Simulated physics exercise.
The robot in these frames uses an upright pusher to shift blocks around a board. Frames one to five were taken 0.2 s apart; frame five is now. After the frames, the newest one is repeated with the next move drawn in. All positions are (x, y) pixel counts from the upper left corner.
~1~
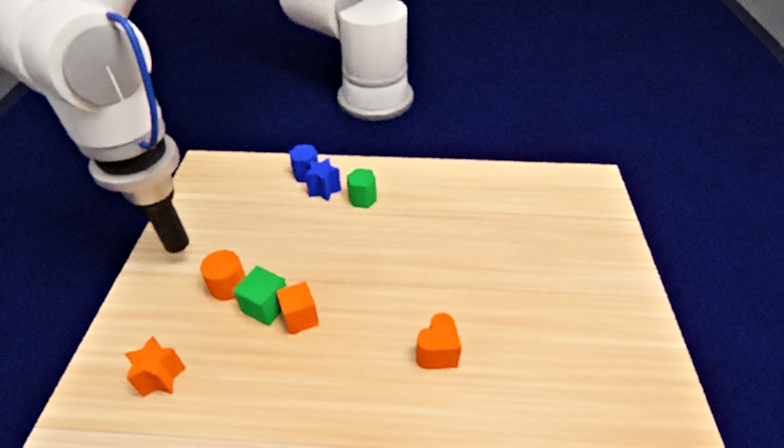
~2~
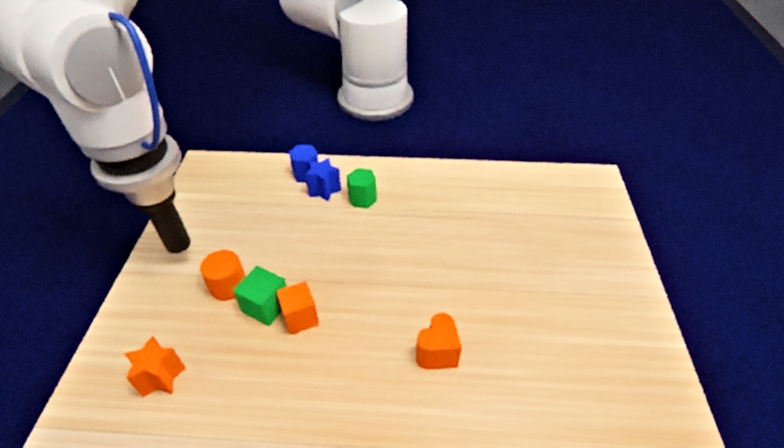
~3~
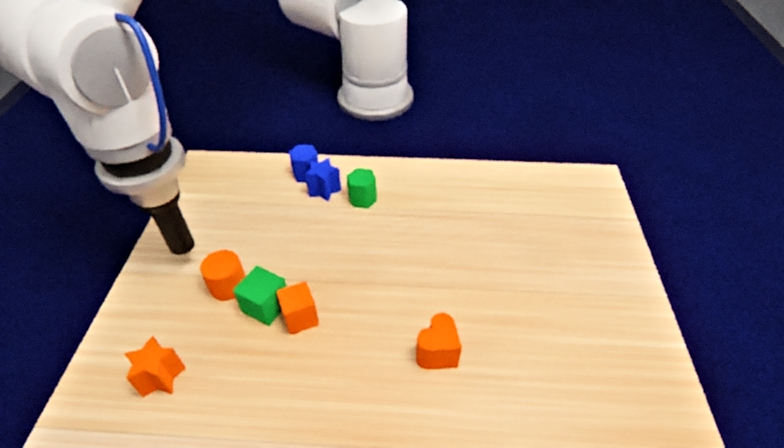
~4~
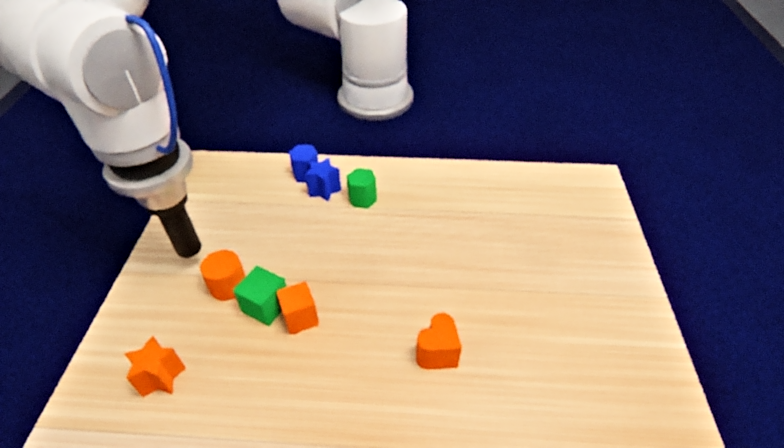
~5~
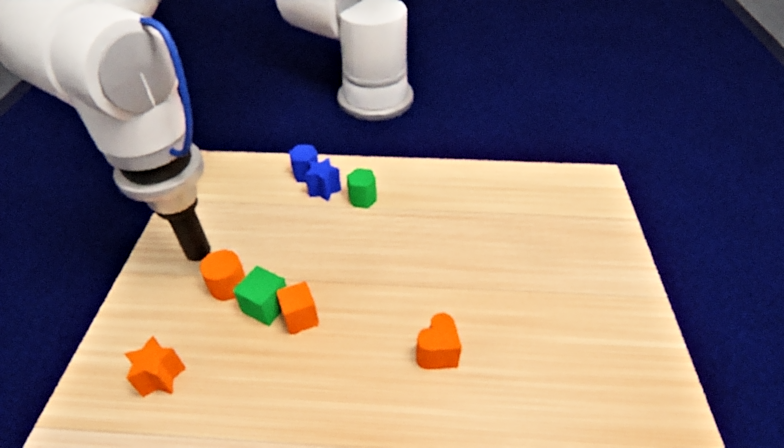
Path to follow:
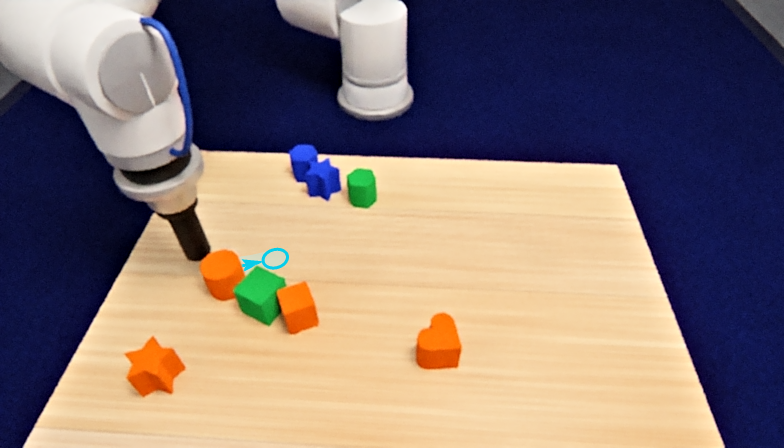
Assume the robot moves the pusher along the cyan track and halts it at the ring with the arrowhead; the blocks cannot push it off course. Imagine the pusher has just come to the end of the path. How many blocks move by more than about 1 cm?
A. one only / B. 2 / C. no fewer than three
It's A.
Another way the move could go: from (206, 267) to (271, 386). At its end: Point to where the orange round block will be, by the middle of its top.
It should be at about (289, 332).
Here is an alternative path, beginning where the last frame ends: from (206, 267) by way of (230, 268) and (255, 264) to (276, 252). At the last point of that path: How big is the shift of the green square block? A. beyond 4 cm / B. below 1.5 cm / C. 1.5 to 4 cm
B
The drawn path runs from (206, 267) over (240, 266) to (275, 259).
The first path, step by step. Halfway along, pusher (236, 251); orange round block (232, 268).
At the end, pusher (271, 244); orange round block (232, 268); green square block not moved.
